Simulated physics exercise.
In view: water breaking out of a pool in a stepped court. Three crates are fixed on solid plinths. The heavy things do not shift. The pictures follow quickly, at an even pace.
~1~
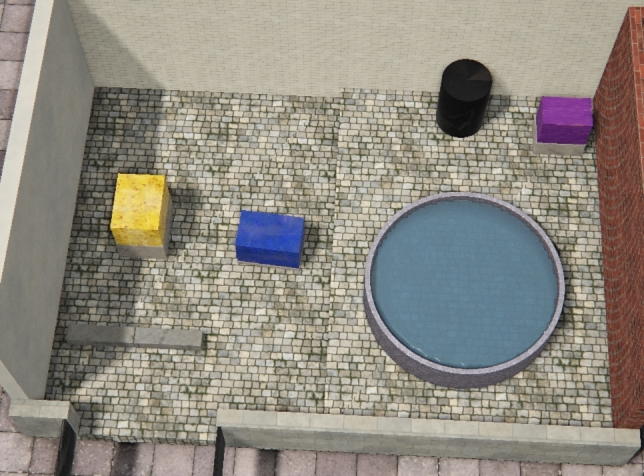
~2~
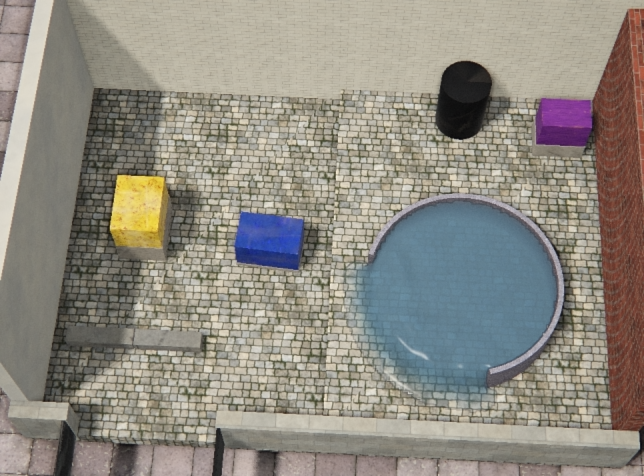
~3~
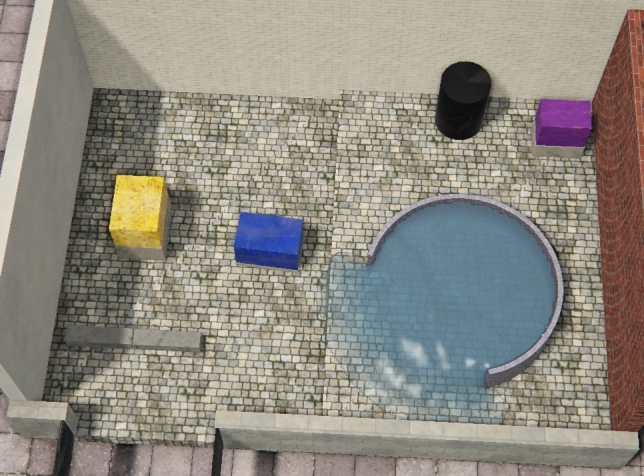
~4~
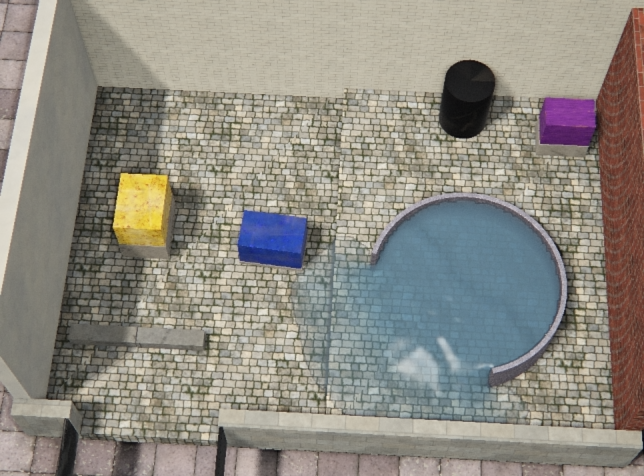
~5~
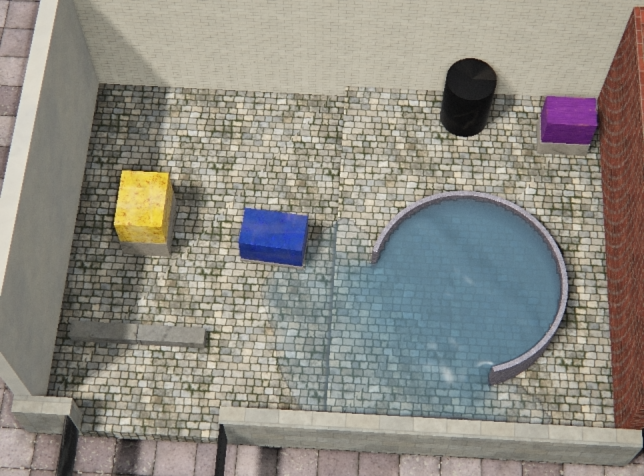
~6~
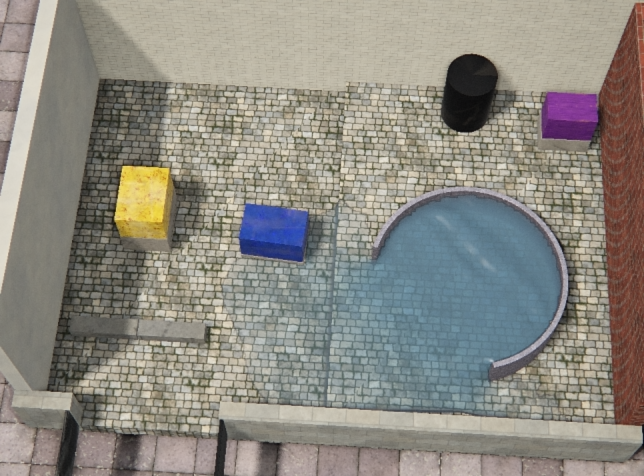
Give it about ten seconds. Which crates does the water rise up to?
In the end: The blue crate gets wet; the yellow crate stays dry; the purple crate stays dry.
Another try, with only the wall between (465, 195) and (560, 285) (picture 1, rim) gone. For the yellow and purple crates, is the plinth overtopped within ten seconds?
My reading: The yellow crate is safe; the purple crate is topped.
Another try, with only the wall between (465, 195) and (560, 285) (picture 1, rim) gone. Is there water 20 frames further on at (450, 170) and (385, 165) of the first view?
In turn: Awash, flooded.
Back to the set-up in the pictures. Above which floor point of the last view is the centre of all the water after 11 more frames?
I would point to (370, 334).
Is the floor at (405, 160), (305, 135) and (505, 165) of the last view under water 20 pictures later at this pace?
One after the other: Clear, under water, dry.
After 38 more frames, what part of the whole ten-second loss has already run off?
I make it 70 per cent.
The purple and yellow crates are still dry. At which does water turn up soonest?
First comes the crate marked yellow.
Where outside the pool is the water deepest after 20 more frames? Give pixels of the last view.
Close to (78, 359).
A moment on, water covers 35 % of the floor; the blue crate water round its plinth, the yellow crate water round its plinth, the purple crate not reached.
Next, water covers 45 % of the floor; the blue crate water round its plinth, the yellow crate water round its plinth, the purple crate not reached.
Then, water covers 55 % of the floor; the blue crate water round its plinth, the yellow crate water round its plinth, the purple crate water round its plinth.
Later, water covers 80 % of the floor; the blue crate water round its plinth, the yellow crate water round its plinth, the purple crate water round its plinth.
In the end, water covers 95 % of the floor; the blue crate was topped, the yellow crate stayed above the water, the purple crate stayed above the water.
